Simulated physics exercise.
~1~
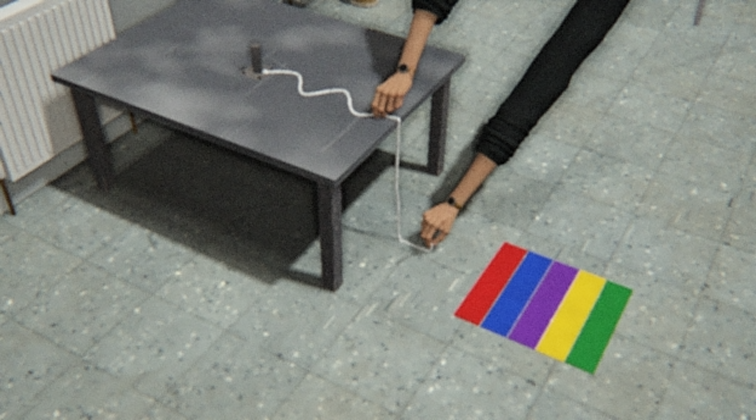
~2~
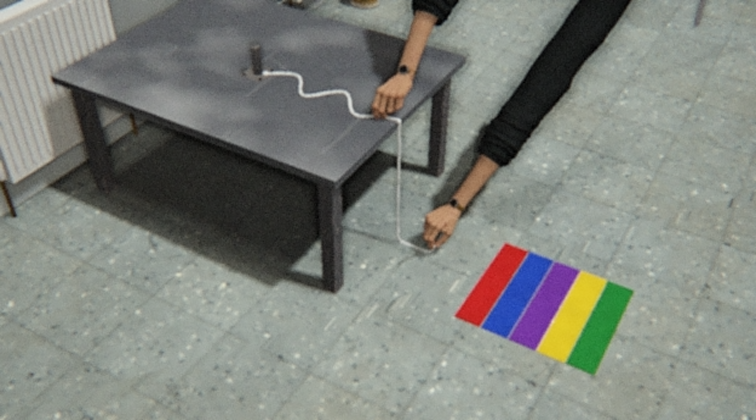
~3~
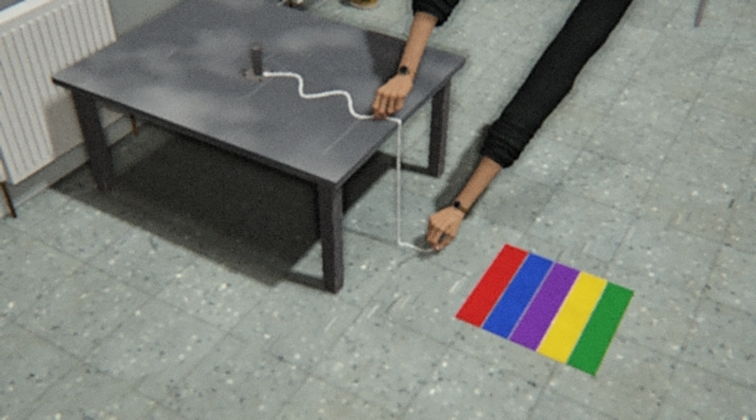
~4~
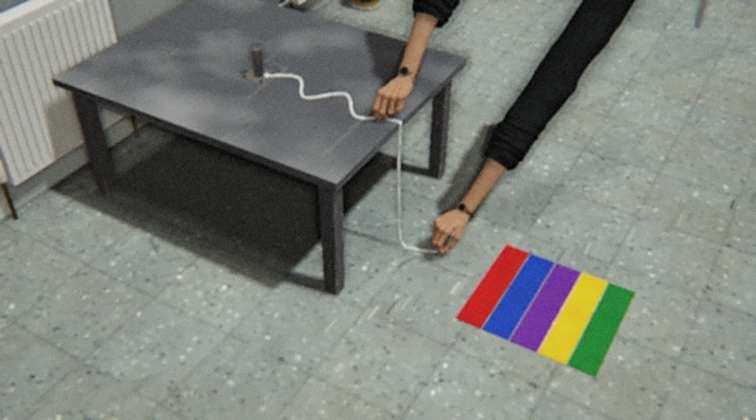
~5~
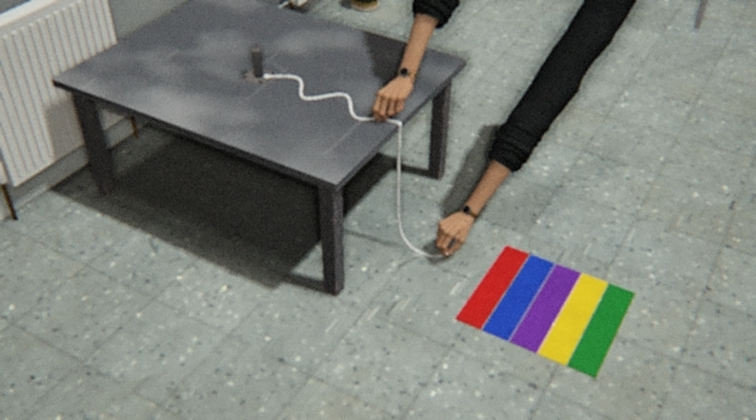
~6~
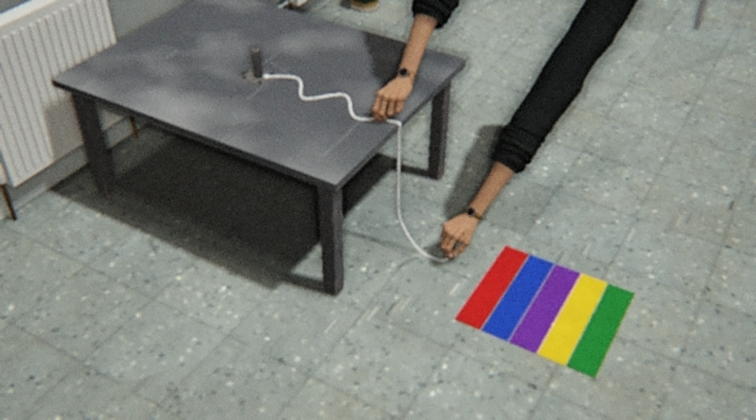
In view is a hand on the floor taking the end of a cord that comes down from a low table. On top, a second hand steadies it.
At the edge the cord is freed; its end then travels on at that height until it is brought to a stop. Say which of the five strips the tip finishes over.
Yellow.
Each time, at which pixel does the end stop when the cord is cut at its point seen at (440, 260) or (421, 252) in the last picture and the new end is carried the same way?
It ends up at (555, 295) the first time and at (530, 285) the second.
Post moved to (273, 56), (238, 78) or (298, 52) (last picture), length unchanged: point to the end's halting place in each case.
Try by try, around (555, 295), (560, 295) and (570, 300).
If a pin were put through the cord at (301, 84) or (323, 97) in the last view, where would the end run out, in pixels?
About (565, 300) and (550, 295).
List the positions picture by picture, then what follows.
In the first picture, end (432, 244); red (475, 306); blue (502, 317); purple (529, 328); yellow (558, 340); green (587, 352).
In the second picture, end (434, 246); cord through (293, 74) (319, 95) (352, 111) (399, 132) (398, 188) (398, 236).
In the third picture, end (438, 248).
In the fourth picture, end (443, 251); cord through (294, 76) (320, 97) (353, 113) (399, 134) (398, 189) (400, 238).
In the fifth picture, end (447, 253).
In the sixth picture, end (452, 255); cord through (293, 77) (319, 98) (352, 114) (399, 135) (398, 190) (410, 239).
A little later, end near (527, 285); over blue.
Next, end near (558, 297); over purple.
When it is tight, end near (577, 304); over yellow. It halts on the yellow strip.
